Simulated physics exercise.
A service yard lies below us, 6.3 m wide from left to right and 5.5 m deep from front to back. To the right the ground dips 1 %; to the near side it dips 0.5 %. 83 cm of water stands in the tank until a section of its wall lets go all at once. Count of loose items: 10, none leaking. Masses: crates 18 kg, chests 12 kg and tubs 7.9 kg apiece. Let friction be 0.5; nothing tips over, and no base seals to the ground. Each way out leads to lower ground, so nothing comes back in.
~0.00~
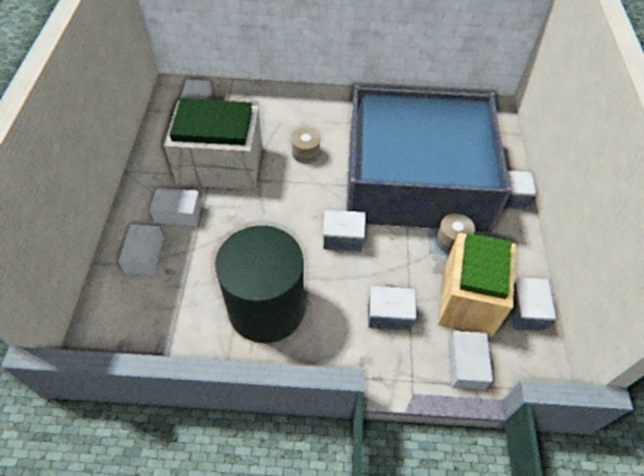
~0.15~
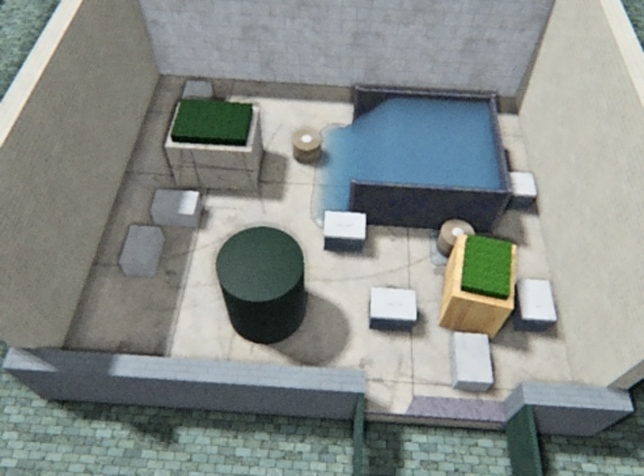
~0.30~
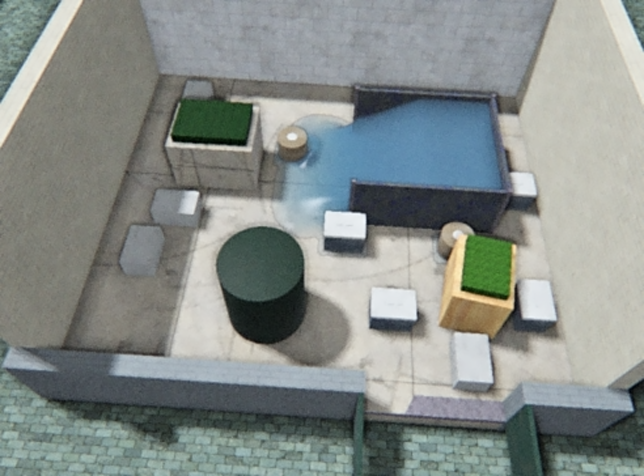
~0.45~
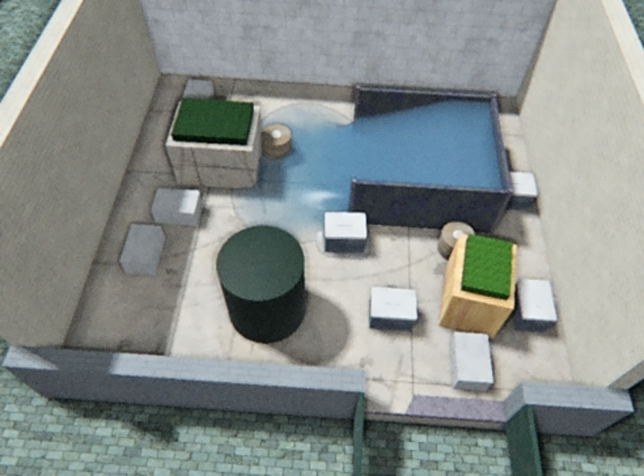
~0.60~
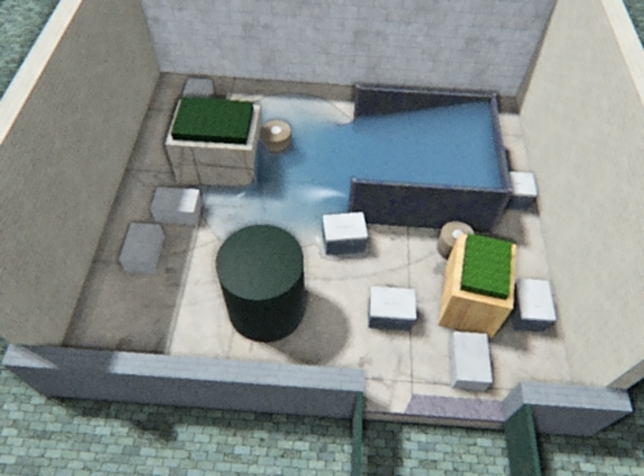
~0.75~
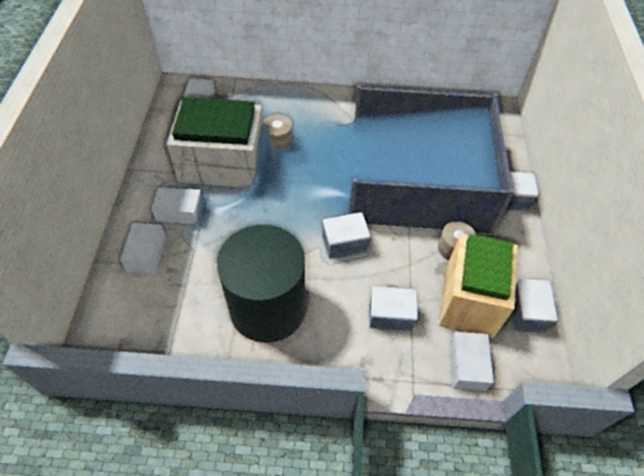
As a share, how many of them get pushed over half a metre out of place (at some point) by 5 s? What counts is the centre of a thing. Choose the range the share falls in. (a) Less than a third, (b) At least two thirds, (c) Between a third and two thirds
c.
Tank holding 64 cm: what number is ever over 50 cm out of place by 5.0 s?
4.
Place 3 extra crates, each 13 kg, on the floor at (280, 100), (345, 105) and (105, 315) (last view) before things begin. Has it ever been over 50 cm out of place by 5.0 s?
In order: Beyond it, beyond it, beyond it.
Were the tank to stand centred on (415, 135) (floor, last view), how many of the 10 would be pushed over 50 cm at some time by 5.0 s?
So the tally would be 5.
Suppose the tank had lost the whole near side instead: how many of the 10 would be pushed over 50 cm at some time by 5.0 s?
In that case 7 of them.
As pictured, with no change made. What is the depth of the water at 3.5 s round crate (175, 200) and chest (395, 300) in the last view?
Roughly 16 and 2 cm.
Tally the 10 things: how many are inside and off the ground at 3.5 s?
The count is 4.
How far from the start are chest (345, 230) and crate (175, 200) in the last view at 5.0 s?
First: 40 cm. Second: 120 cm.
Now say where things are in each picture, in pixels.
In the first picture, a tub at (306, 138), on the bottom; a chest at (344, 223) rests on the ground; 3.5 m2 under water; 0 of 10 have shifted.
In the second picture, a tub at (306, 139) rests on the ground; a chest at (345, 224), on the bottom; water covers 4.7 m2; 0 of 10 have shifted.
In the third picture, a tub at (292, 137), on the bottom, 22 cm from its start; a chest at (345, 224) rests on the ground; water covers 6.0 m2; 2 of 10 have shifted.
In the fourth picture, a tub at (276, 135), on the bottom, 48 cm from its start; a chest at (345, 225), on the bottom; water covers 7.7 m2; 2 of 10 have shifted.
In the fifth picture, a tub at (276, 131) floats, 48 cm from its start; a chest at (345, 226) rests on the ground, 5 cm from its start; 9.2 m2 under water; 2 of 10 have shifted.
In the sixth picture, a tub at (277, 125) floats, 48 cm from its start; a chest at (346, 228) rests on the ground, 8 cm from its start; water covers 10.8 m2; 3 of 10 have shifted.
After 1.1 s 1 of 10 are over 50 cm from their spots; 1 afloat.
After 2.2 s 4 of 10 are over 50 cm from their spots; 4 afloat.
After 3.5 s 4 of 10 are over 50 cm from their spots; 4 afloat.
After 5.0 s 5 of 10 are over 50 cm from their spots, and 5 have been at some point; 5 afloat.
